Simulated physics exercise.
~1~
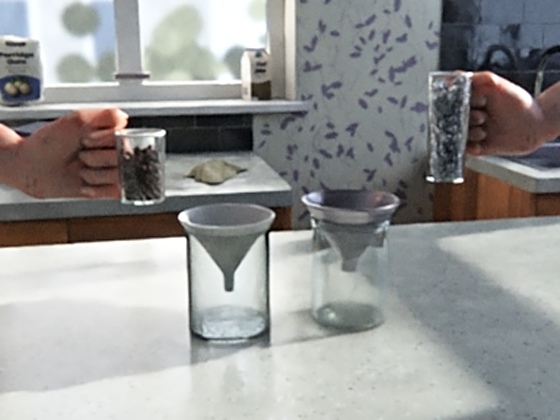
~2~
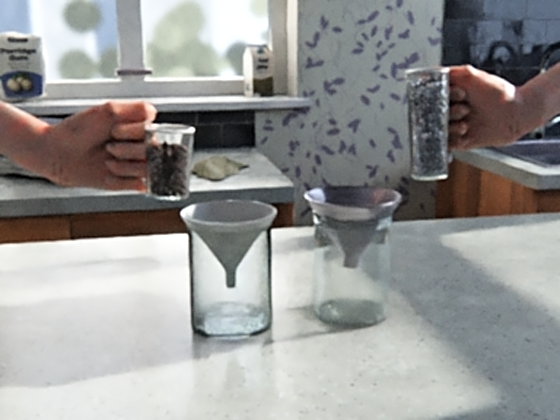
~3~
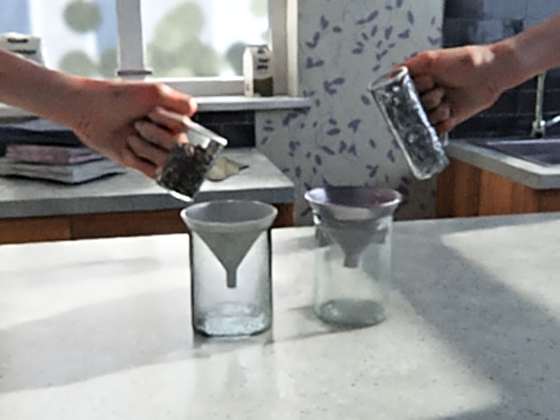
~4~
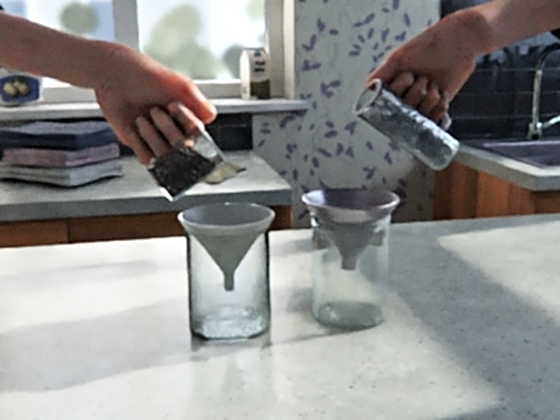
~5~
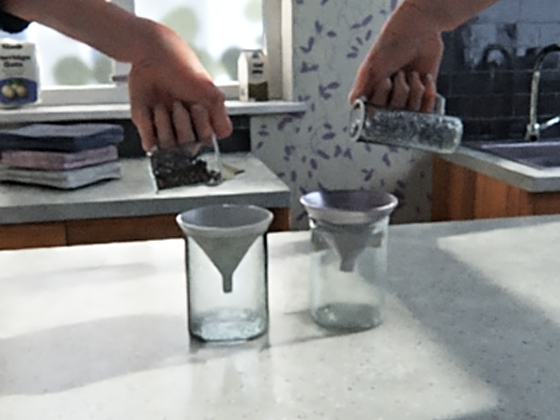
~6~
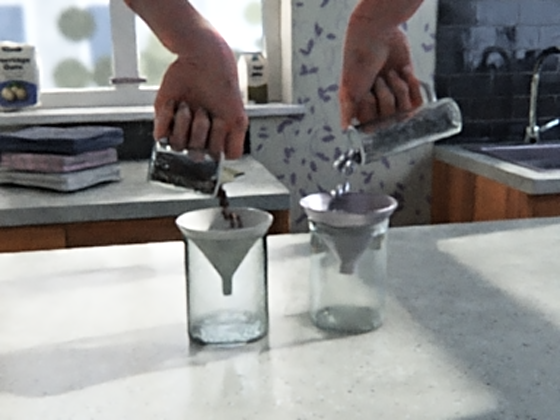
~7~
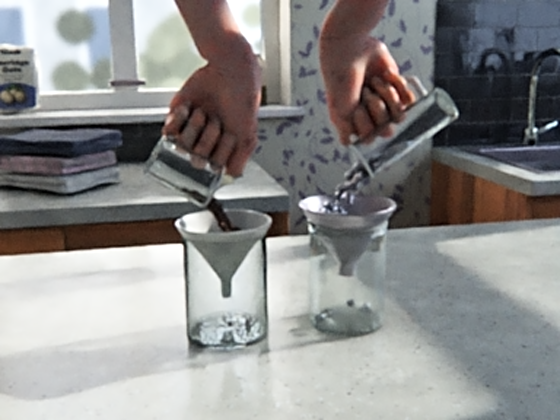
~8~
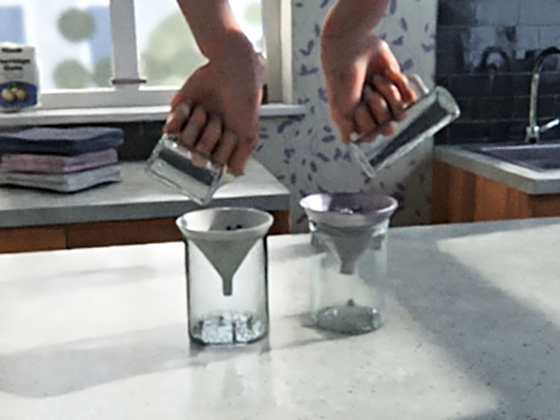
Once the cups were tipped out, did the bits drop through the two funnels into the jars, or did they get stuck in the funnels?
They got stuck in both funnels. Only a few bits made it down into each jar.
